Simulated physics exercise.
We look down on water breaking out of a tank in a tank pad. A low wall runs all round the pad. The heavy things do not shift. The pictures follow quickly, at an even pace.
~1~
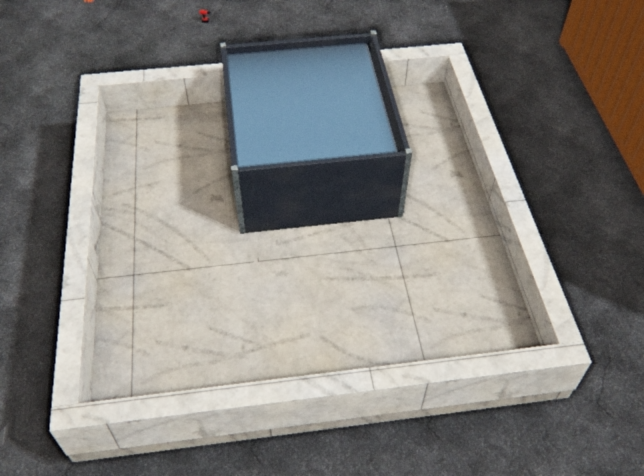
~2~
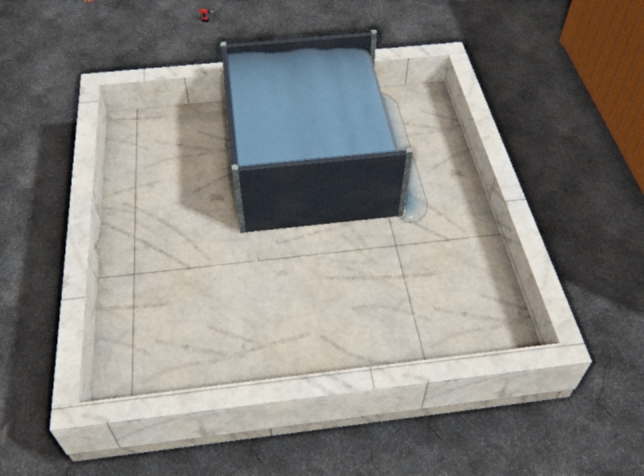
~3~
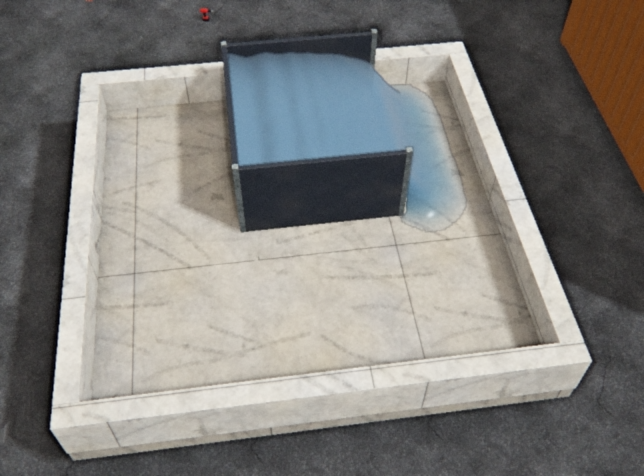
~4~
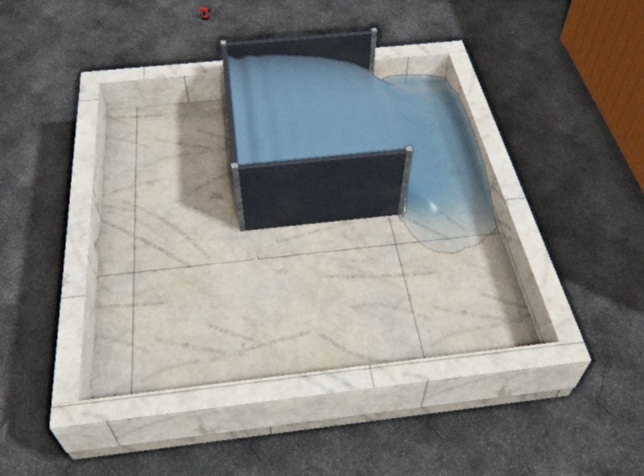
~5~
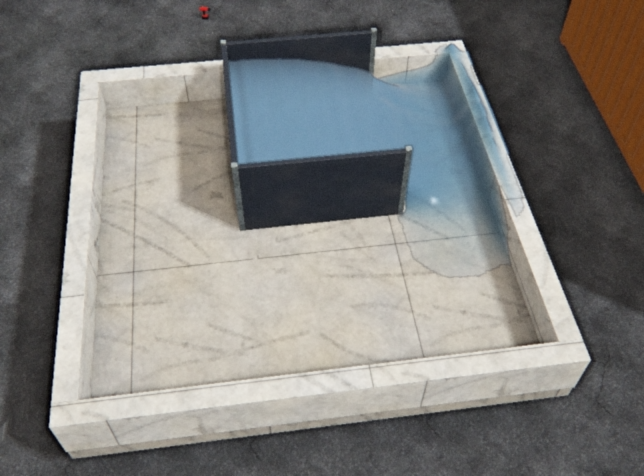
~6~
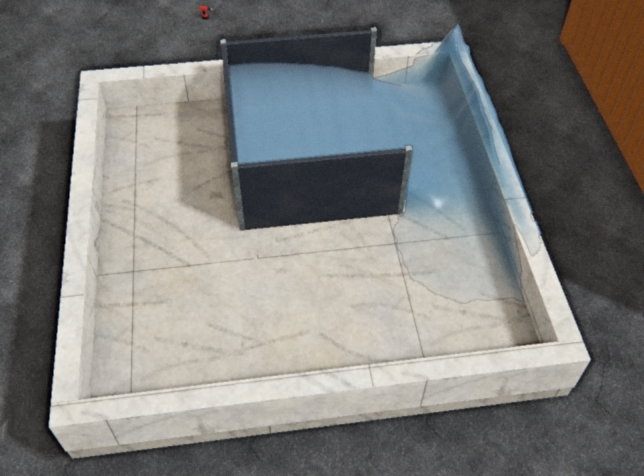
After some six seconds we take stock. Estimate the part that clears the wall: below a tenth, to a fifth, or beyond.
The share lost is from a tenth to a fifth.
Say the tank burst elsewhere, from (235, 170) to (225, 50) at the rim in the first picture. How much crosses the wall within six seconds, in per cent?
Some 12 per cent.
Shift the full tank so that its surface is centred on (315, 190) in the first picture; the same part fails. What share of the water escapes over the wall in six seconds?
Near 12 in a hundred.
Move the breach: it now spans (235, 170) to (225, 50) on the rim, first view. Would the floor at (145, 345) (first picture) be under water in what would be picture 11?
Answer: Under water.
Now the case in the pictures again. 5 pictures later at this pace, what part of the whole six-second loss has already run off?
Roughly 60 per cent.
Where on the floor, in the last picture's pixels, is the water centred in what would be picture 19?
Roughly at (373, 197).
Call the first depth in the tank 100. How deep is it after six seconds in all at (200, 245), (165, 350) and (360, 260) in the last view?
Roughly 14, 18 and 2 per cent, in turn.
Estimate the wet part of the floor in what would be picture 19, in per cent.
Near 65 in a hundred.
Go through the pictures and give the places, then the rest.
In the first picture, the open tank at (310, 101) is whole and still.
In the second picture, the front is at (408, 219), out from the gap at (384, 129).
In the third picture, water pours out at (384, 133) and has run to (440, 223).
In the fourth picture, the front is at (479, 234), out from the gap at (383, 135).
In the fifth picture, water pours out at (383, 136) and has run to (509, 260).
In the sixth picture, the front is at (521, 295), out from the gap at (382, 137).
A moment on, water covers 25 % of the floor; the low wall has let 2 % over.
Next, water covers 30 % of the floor; the low wall has let 9 % over.
Then, water covers 50 % of the floor; the low wall has let 15 % over.
Later, water covers 70 % of the floor; the low wall has let 16 % over.
In the end, water covers 75 % of the floor; the low wall has let 16 % over.
